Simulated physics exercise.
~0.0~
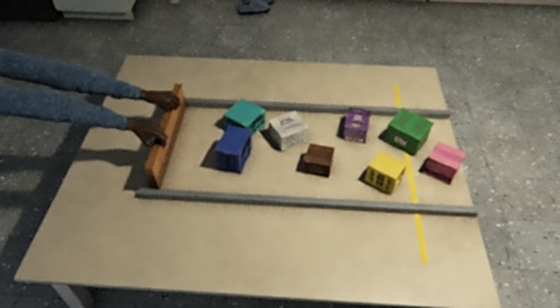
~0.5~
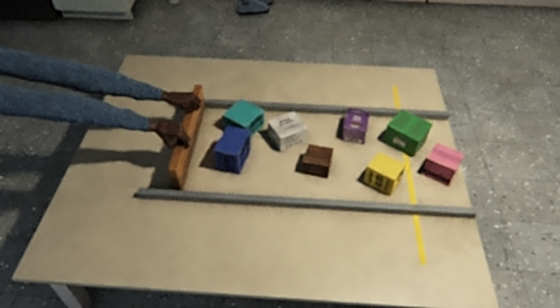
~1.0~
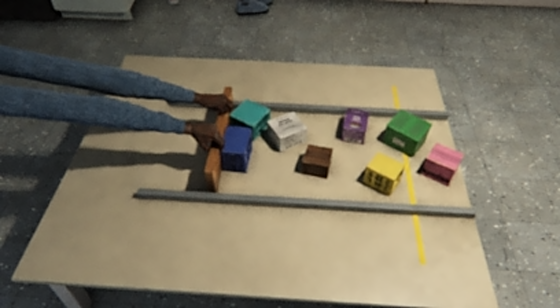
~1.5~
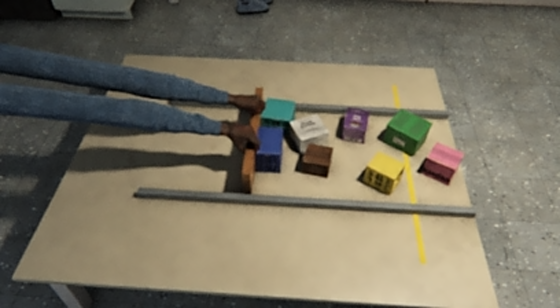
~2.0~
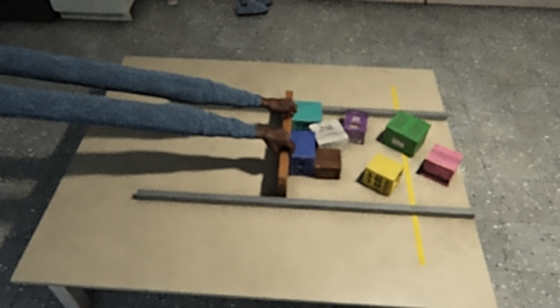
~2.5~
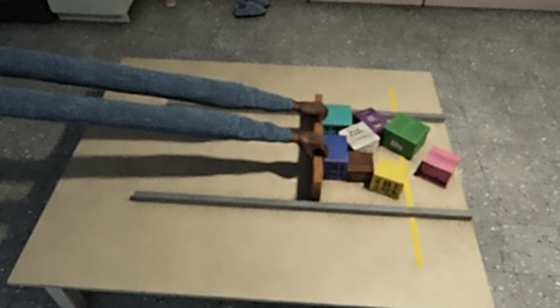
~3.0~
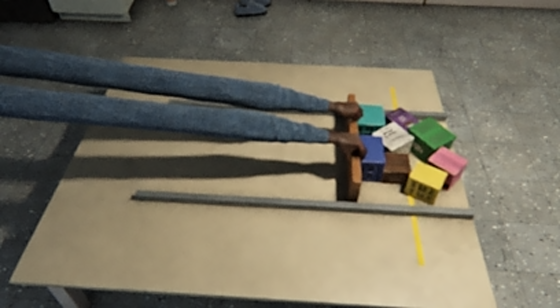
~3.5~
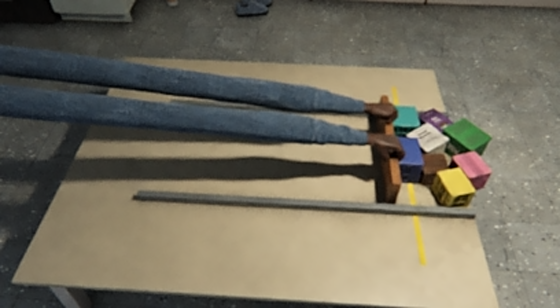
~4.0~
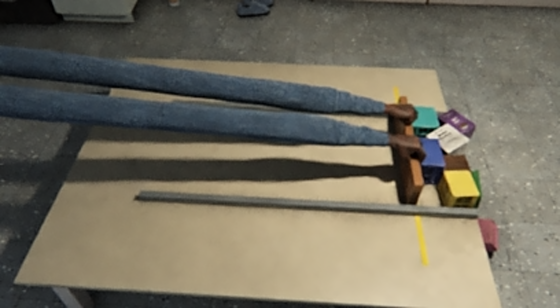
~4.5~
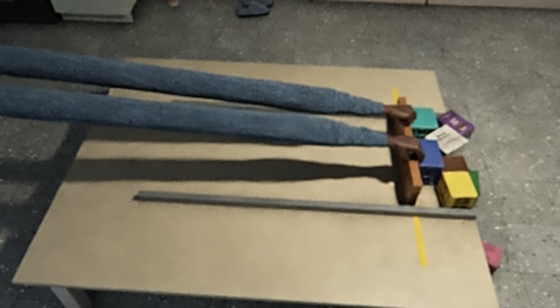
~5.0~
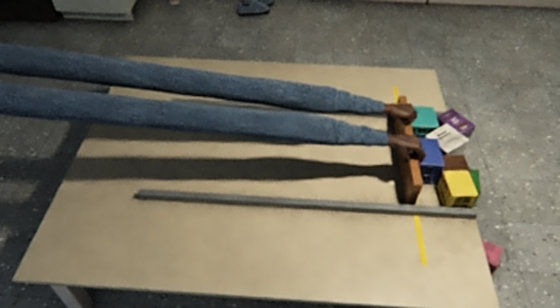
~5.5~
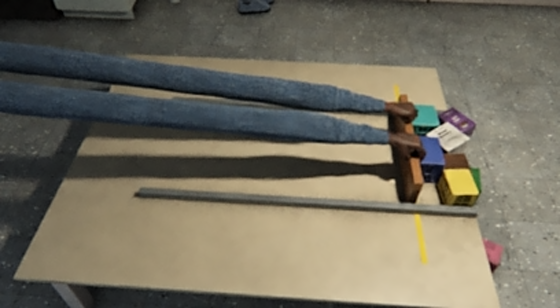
At the start, two arms in blue sleeves hold a wooden plank upright at the left of a table, with eight small colourful boxes scattered between two grey rails. The hands push the plank to the right, and it reaches the blue and turquoise boxes first. These slide along and gather the white and brown ones, then the whole cluster bunches together and moves across the yellow tape toward the table's right edge. The green and pink boxes go over the edge. The plank stops at the tape and stays there, with the remaining boxes crowded at the edge.
